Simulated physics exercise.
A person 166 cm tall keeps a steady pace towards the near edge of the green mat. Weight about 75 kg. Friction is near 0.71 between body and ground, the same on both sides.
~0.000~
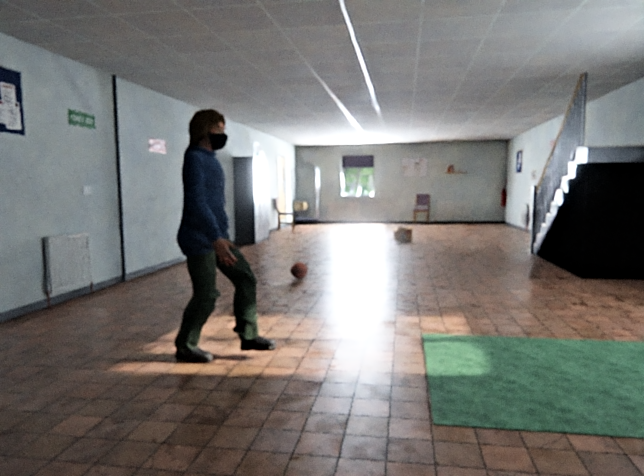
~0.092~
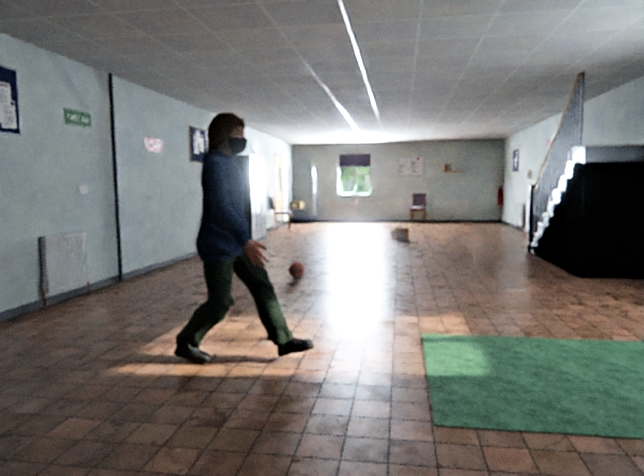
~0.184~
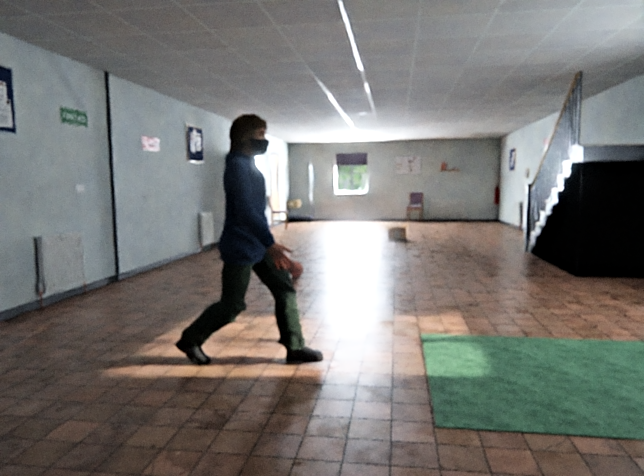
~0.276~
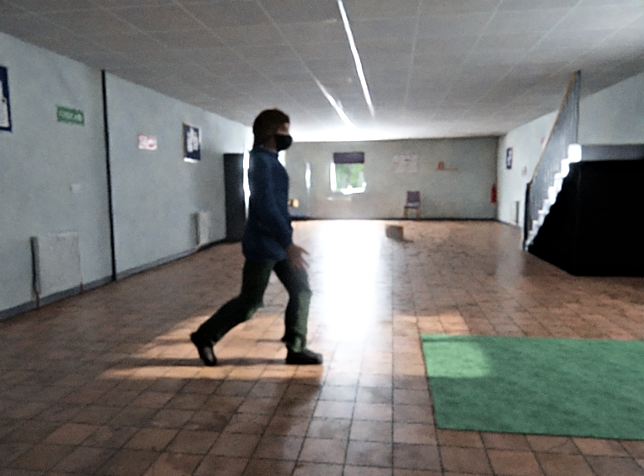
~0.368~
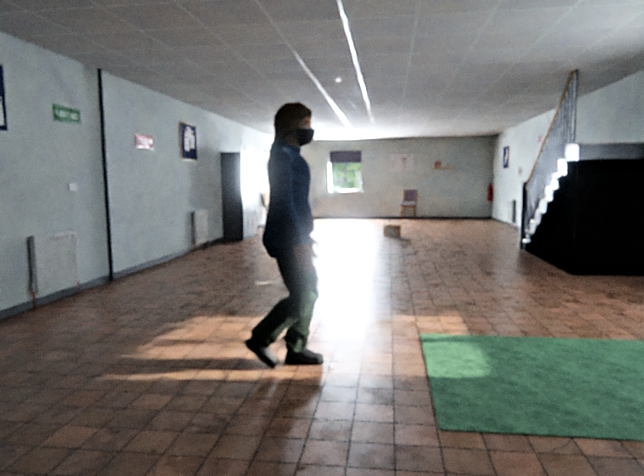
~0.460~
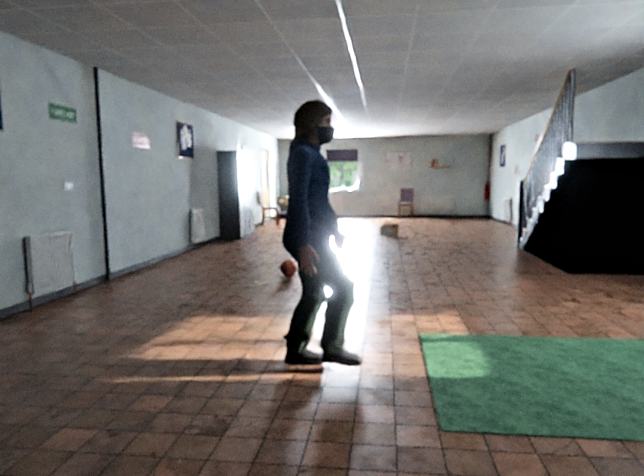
A person in a dark face mask, blue top and dark trousers walked steadily from left to right across a tiled hall towards a green mat, passing in front of a reddish ball behind them.
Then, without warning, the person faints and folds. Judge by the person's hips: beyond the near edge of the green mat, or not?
In the end the person's hips get past the near edge of the green mat.
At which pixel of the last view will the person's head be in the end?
Near (578, 383).
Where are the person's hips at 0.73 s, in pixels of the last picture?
At about (373, 291).
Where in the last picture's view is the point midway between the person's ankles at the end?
Near (465, 353).
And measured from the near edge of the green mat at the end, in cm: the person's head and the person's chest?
Person's head 70 past, person's chest 50 past.
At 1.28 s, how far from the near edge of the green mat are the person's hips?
Some 20 cm past it.
After 0.73 s the person's hips are 34 cm short of the near edge of the green mat, near (373, 291) in the last picture's view.
After 0.98 s the person's hips are 3 cm past the near edge of the green mat, near (435, 341) in the last picture's view.
After 1.28 s the person's hips are 18 cm past the near edge of the green mat, near (463, 360) in the last picture's view; the person's chest 46 cm past the near edge of the green mat.
Final state at 2.6 s, person's hips cross the near edge of the green mat; person's head crosses the near edge of the green mat; person's chest crosses the near edge of the green mat.
